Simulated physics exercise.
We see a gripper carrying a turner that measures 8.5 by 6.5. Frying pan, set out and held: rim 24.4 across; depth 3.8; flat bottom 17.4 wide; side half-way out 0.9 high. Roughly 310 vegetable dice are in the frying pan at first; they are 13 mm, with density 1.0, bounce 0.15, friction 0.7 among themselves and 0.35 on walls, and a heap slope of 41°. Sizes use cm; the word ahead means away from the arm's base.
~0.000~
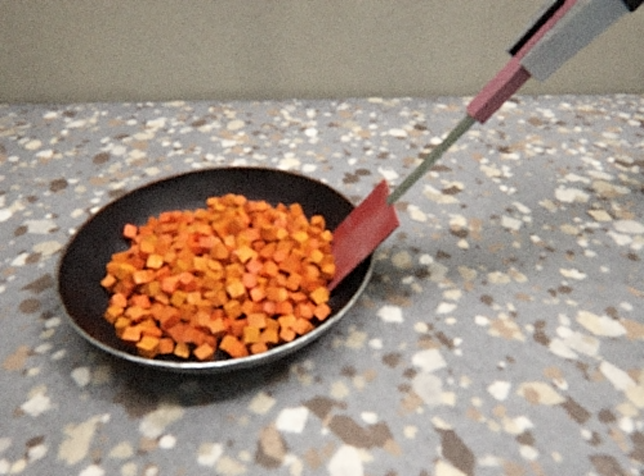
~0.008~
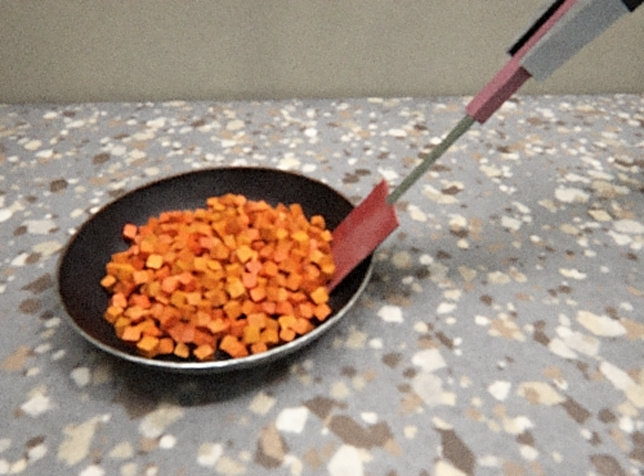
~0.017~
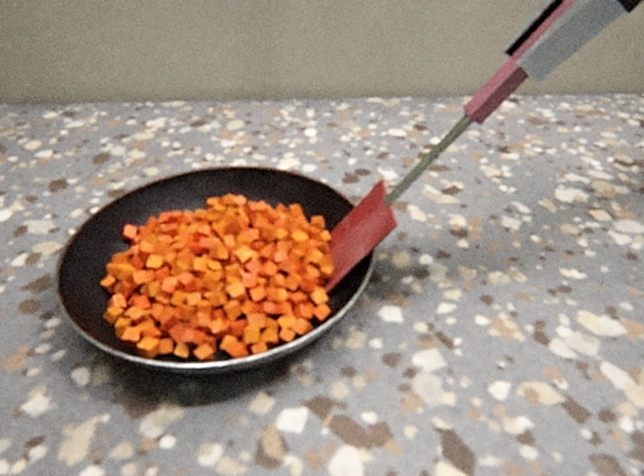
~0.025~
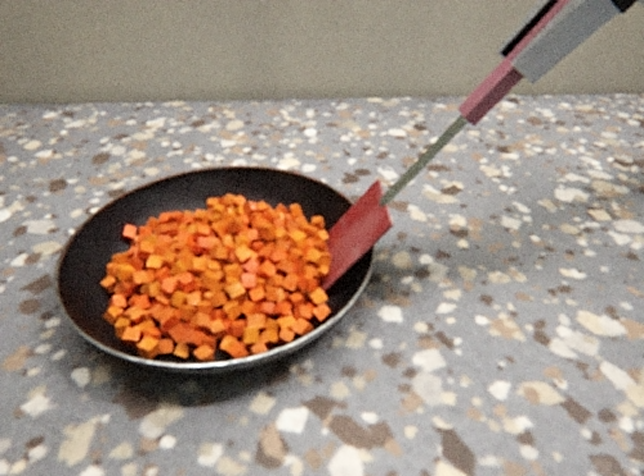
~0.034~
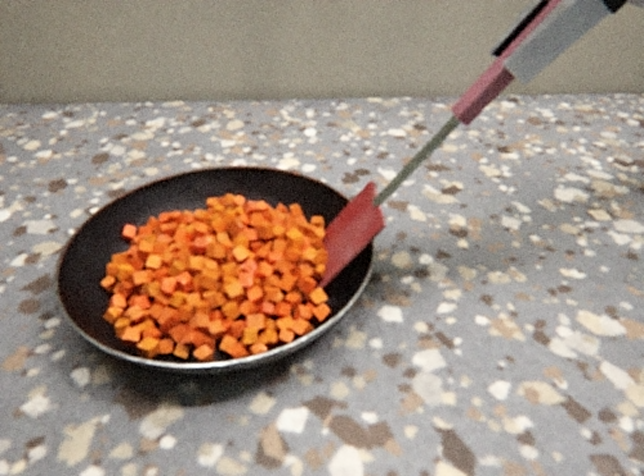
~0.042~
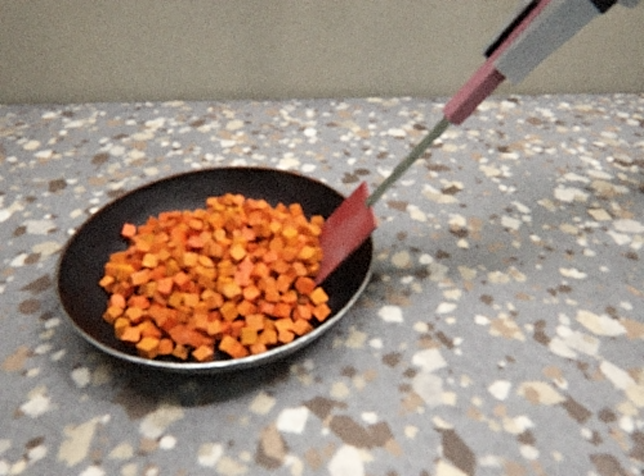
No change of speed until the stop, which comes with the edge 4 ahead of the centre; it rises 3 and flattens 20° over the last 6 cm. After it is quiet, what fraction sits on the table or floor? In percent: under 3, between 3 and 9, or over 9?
Under 3 percent.
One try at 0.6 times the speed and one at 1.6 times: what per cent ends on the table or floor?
Roughly 0 per cent on the first try and 5 per cent on the second.
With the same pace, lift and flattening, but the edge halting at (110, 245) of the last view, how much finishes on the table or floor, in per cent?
Estimate: Approx. 20 %.
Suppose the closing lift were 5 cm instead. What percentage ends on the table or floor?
It comes to around 5 percent.
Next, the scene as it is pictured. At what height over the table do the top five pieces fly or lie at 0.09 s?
Height: Some 4 cm.
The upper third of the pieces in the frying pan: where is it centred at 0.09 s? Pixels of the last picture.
At about (196, 254).
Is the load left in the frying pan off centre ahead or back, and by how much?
Roughly 3.5 centimetres ahead.
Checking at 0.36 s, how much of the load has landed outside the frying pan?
It works out to about 0 in a hundred.
By 0.09 s, sloping 53°, highest piece 4 above the table; 308 in the frying pan.
By 0.14 s, sloping 44°, highest piece 5 above the table; 308 in the frying pan.
By 0.36 s, sloping 33°, highest piece 5 above the table; 306 in the frying pan, 2 on the table or floor.
By 1.41 s, sloping 33°, highest piece 5 above the table; 306 in the frying pan, 2 on the table or floor.
Final count, 306 in the frying pan, 2 on the table or floor. That is 1 % on the table or floor.
